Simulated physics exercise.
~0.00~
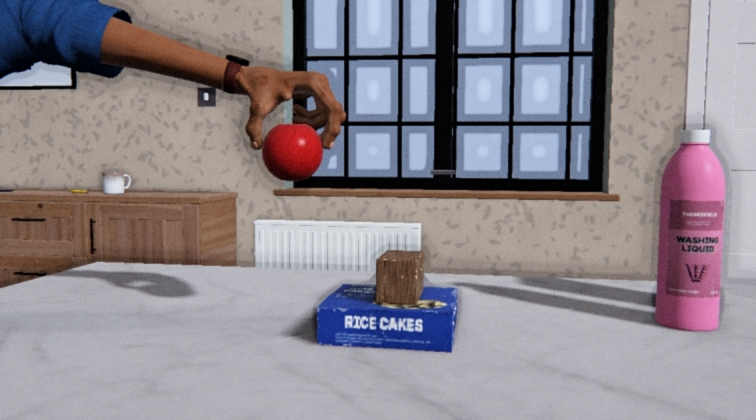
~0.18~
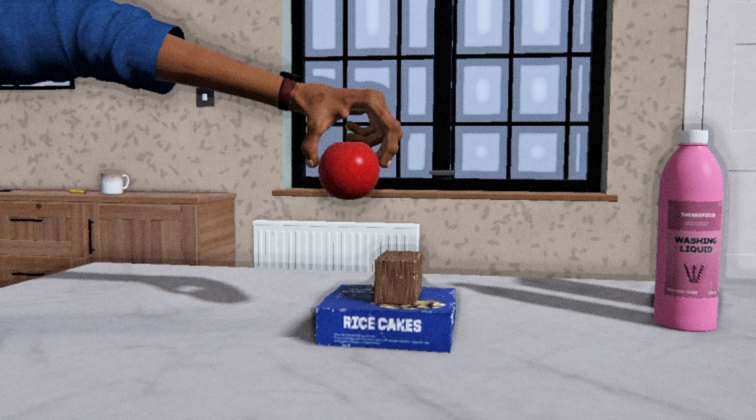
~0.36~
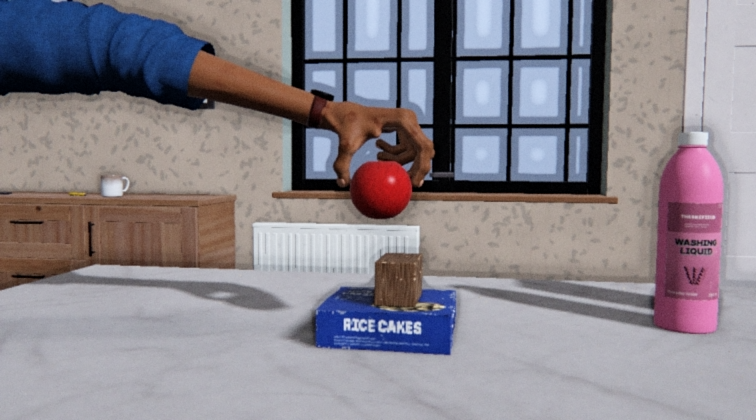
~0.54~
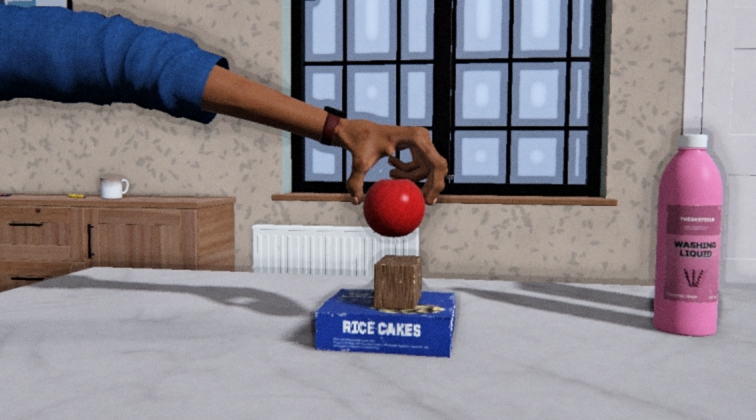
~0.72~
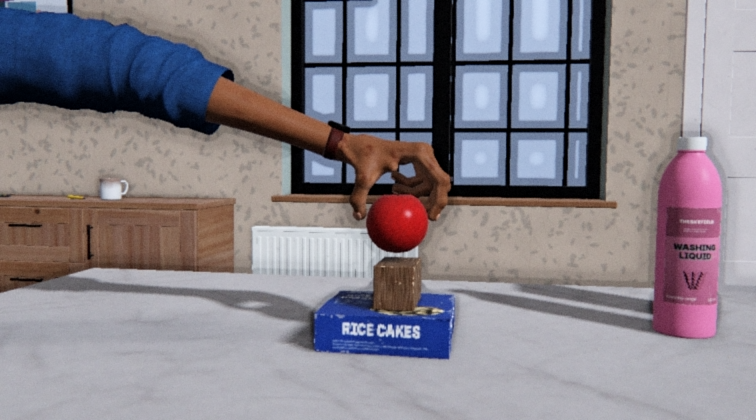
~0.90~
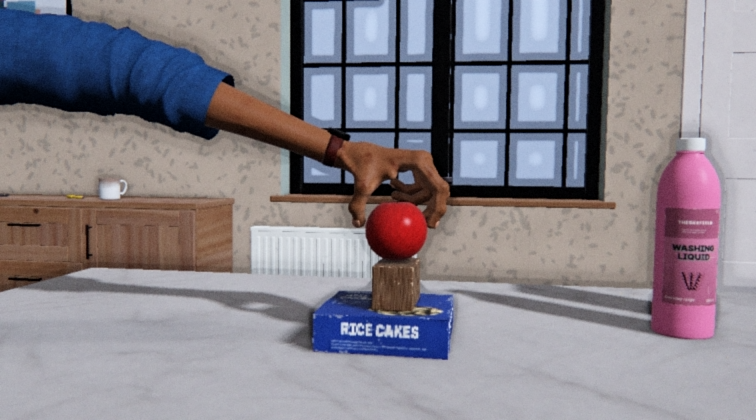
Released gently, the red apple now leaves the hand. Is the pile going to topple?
I predict no tumble.
After 1.90 s, no change.
After 3.10 s, red apple resting near (397, 231).
In the end (4.0 s), all 5 unmoved. At the end, from the last picture's camera, red apple near (397, 231). The pile holds.
